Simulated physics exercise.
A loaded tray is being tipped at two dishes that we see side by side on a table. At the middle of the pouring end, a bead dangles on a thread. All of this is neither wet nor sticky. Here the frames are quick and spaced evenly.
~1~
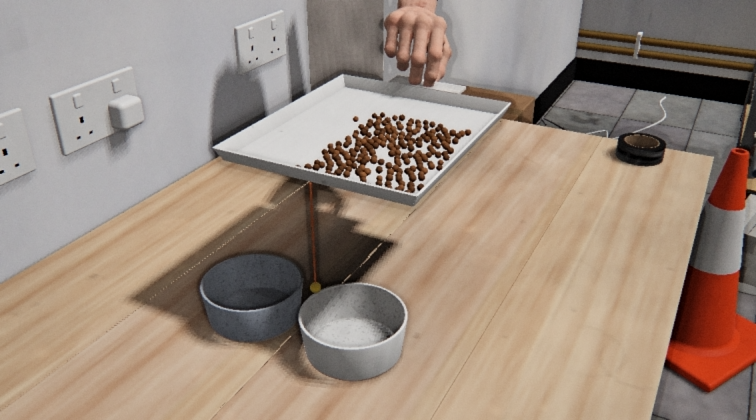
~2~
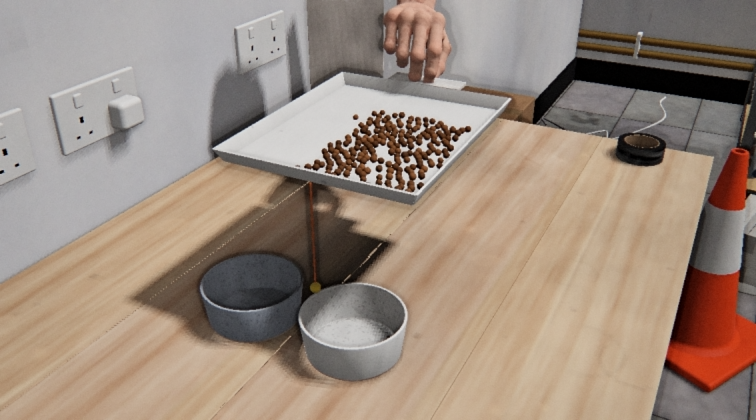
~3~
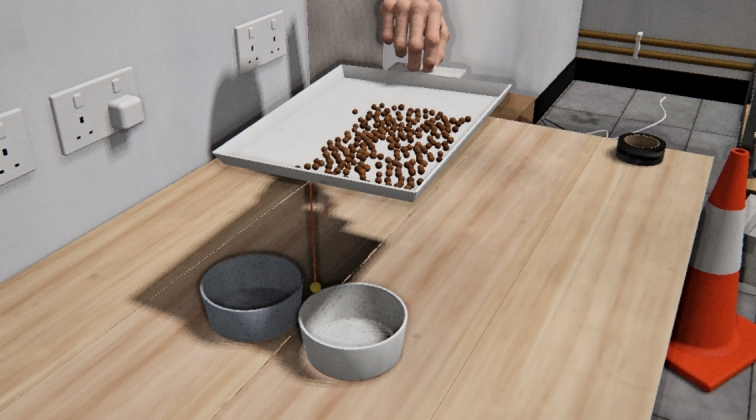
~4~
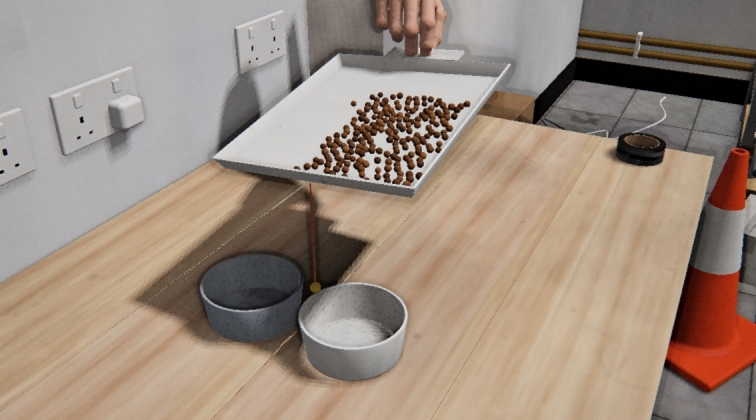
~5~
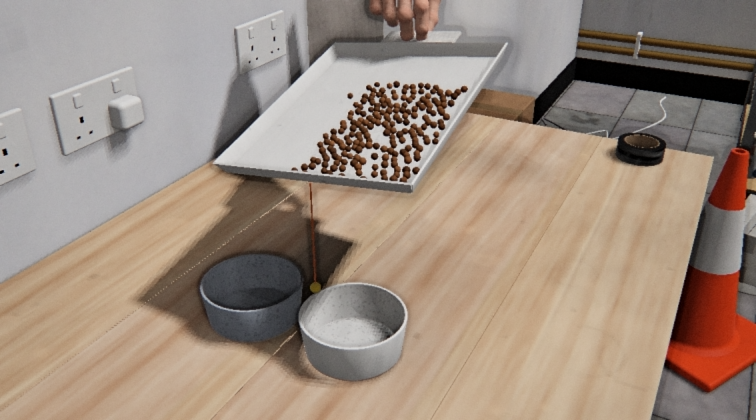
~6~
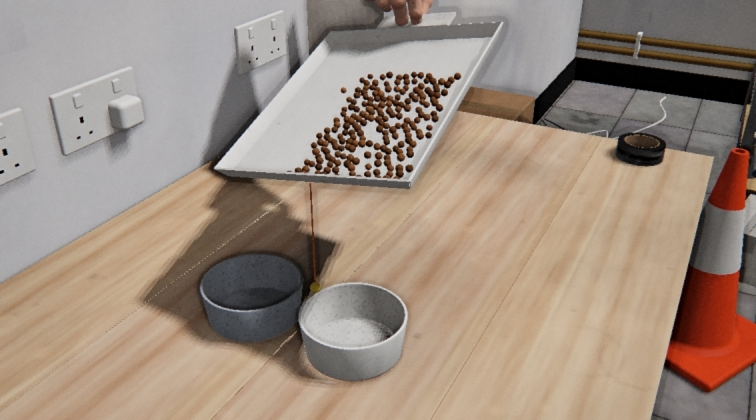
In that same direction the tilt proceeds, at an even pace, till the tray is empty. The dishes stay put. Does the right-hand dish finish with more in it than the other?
No.
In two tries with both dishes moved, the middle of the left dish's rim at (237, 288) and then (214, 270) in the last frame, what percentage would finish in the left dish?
90 and 80 in a hundred.
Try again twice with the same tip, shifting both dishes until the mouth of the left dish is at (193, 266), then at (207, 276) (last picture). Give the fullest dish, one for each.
The first time the left-side one comes out ahead, the second time the left-side one.
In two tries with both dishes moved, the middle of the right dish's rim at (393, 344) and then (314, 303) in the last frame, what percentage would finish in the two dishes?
Near 10 % and 90 %.
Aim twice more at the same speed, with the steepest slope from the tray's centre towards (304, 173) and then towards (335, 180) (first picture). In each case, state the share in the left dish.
Close to 40 percent first and close to 0 percent second.
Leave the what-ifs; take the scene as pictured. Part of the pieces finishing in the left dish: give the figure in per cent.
Some 80 per cent.
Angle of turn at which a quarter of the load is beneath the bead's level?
65°.
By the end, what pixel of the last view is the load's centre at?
I'd say the middle ends up at about (241, 308).
Soon after the last picture, tray tipped steeply; about half on the tray; about a quarter in the left dish; a small part outside both; about a quarter in the air.
A little later, tray tipped past a quarter turn; most in the left dish; about a quarter outside both.
Later still, tray tipped past a quarter turn; most in the left dish; about a quarter outside both.
At rest, tray tipped past a quarter turn; none in the right dish; most in the left dish; about a quarter outside both.
